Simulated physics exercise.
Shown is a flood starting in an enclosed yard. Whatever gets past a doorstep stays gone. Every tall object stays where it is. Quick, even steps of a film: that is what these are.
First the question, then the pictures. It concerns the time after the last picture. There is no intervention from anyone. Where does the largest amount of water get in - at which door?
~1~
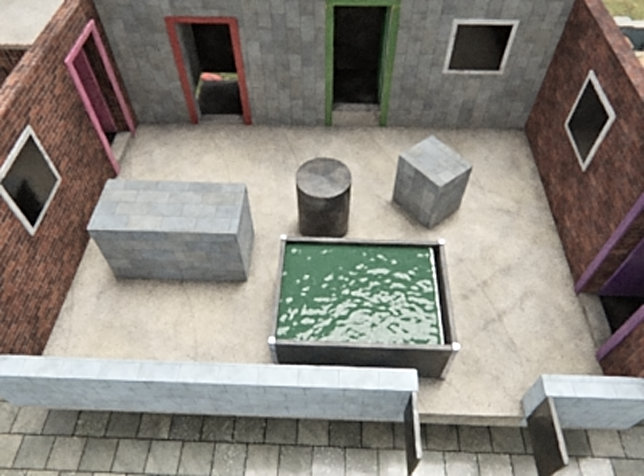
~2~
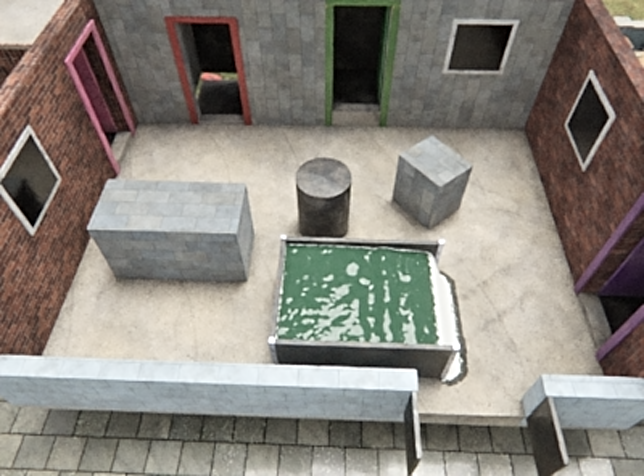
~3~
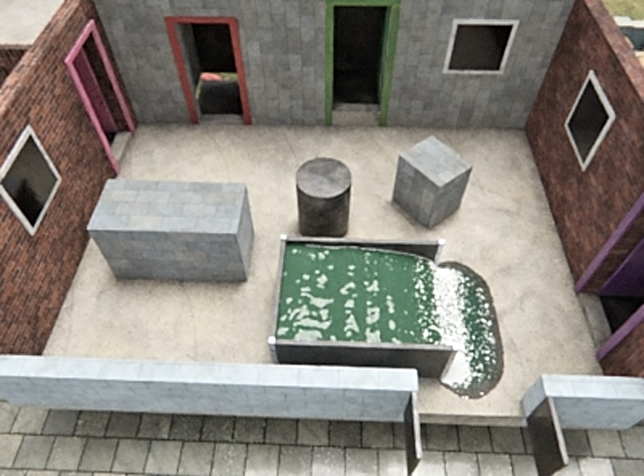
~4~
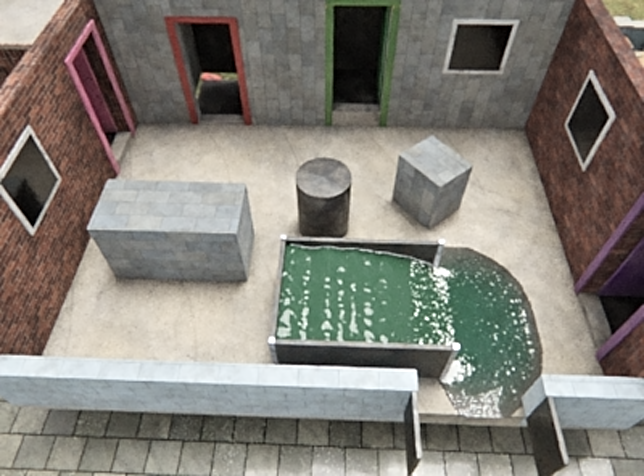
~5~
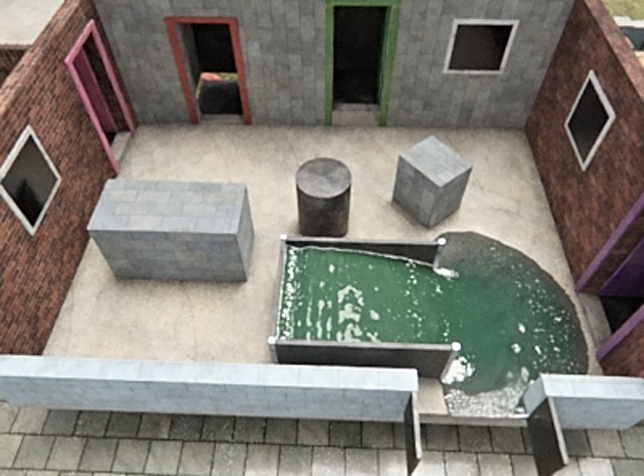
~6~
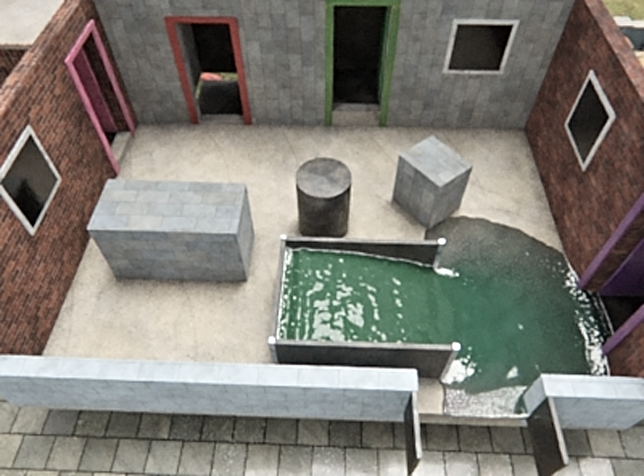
At the purple door.
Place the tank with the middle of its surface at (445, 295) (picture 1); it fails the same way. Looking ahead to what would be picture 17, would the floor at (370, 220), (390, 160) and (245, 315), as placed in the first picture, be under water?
In the order given: Not reached, not reached and not reached.
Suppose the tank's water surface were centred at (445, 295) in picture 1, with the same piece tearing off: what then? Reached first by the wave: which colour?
The purple door.
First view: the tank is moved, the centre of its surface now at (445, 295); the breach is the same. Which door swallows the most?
My answer is the purple door.
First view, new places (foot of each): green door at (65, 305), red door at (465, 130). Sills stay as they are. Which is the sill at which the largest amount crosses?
My pick is the door marked purple.
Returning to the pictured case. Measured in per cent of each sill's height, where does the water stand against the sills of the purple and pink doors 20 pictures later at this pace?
In order: Roughly 230 % and 0 %.
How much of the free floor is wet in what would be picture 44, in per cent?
I'd put it at roughly 65 per cent.
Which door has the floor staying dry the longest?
I'd point to the pink door.
A moment on, water covers 20 % of the floor; green door not reached, red door not reached, purple door a lot in, pink door not reached.
Next, water covers 25 % of the floor; green door not reached, red door not reached, purple door a lot in, pink door not reached.
Then, water covers 35 % of the floor; green door wet at the sill, nothing in, red door not reached, purple door a lot in, pink door not reached.
Later, water covers 65 % of the floor; green door wet at the sill, nothing in, red door wet at the sill, nothing in, purple door a lot in, pink door wet at the sill, nothing in.
In the end, water covers 85 % of the floor; green door wet at the sill, nothing in, red door wet at the sill, nothing in, purple door a lot in, pink door wet at the sill, nothing in; the purple door has let in the most.
